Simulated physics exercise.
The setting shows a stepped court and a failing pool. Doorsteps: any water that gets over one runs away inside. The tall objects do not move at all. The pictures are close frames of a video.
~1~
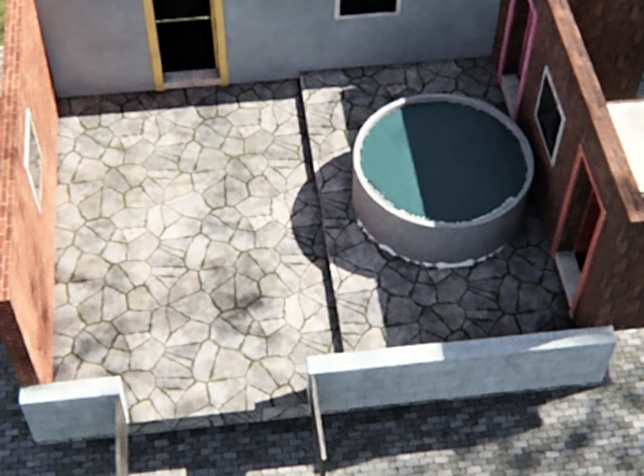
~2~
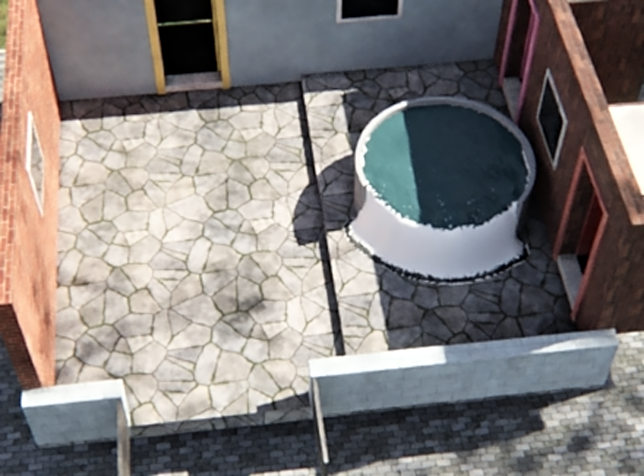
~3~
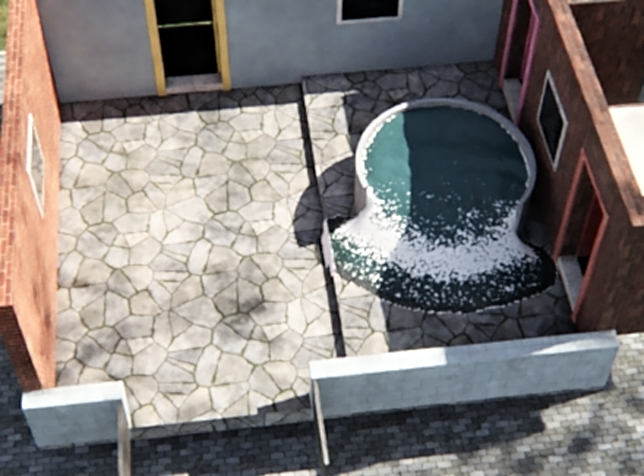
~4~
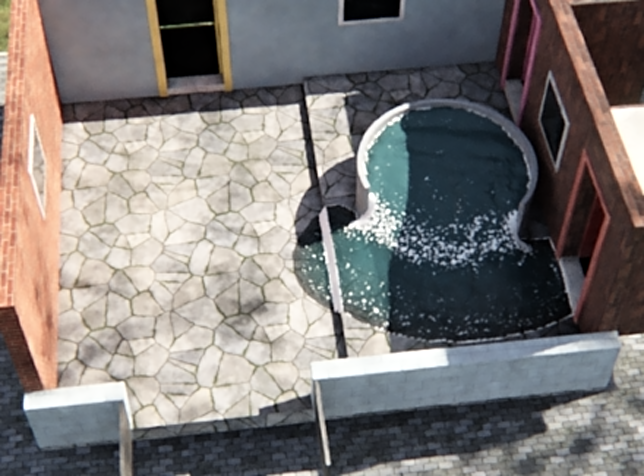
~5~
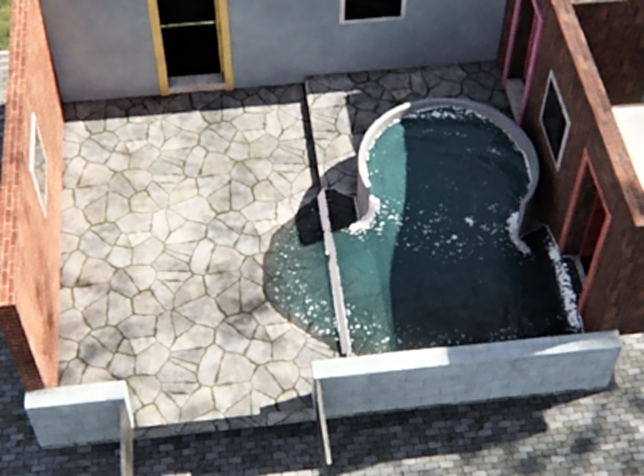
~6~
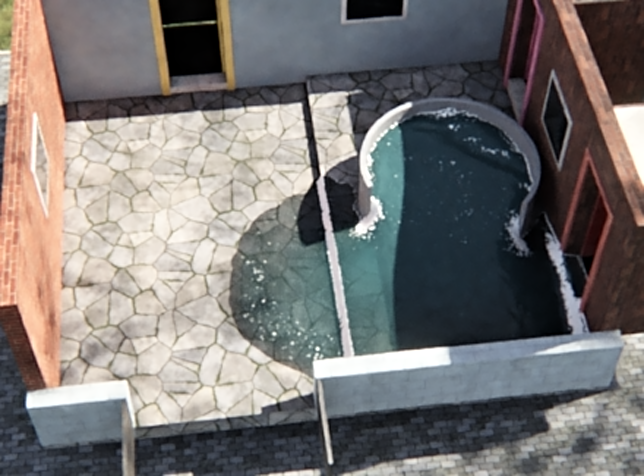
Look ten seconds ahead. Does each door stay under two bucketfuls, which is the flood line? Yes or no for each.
Pink door - yes, stays under; red door - no, it floods; yellow door - yes, stays under.
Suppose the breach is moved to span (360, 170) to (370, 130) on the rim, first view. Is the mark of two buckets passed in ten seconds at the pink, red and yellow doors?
The pink door falls short, the red door falls short, and the yellow door exceeds it.
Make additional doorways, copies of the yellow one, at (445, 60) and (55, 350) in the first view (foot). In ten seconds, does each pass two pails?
First falls short, then tops the limit.
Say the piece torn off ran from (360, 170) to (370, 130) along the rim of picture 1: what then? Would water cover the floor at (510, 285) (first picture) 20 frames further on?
Verdict: Not flooded.
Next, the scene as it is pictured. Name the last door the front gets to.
I'd say the yellow-painted one.
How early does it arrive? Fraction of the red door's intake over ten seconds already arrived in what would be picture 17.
My estimate is close to 35 per cent.
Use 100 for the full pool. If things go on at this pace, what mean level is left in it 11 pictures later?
28 per cent or thereabouts.
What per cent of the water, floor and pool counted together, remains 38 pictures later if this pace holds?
Estimate: 80 per cent.
A moment on, water covers 40 % of the floor; the pink door not reached, the red door under two buckets in, the yellow door not reached.
Next, water covers 45 % of the floor; the pink door not reached, the red door over two buckets in, the yellow door not reached.
Then, water covers 50 % of the floor; the pink door wet at the sill, nothing in, the red door far over two buckets in, the yellow door not reached.
Later, water covers 85 % of the floor; the pink door wet at the sill, nothing in, the red door far over two buckets in, the yellow door wet at the sill, nothing in.
In the end, water covers 90 % of the floor; the pink door wet at the sill, nothing in, the red door far over two buckets in, the yellow door wet at the sill, nothing in.
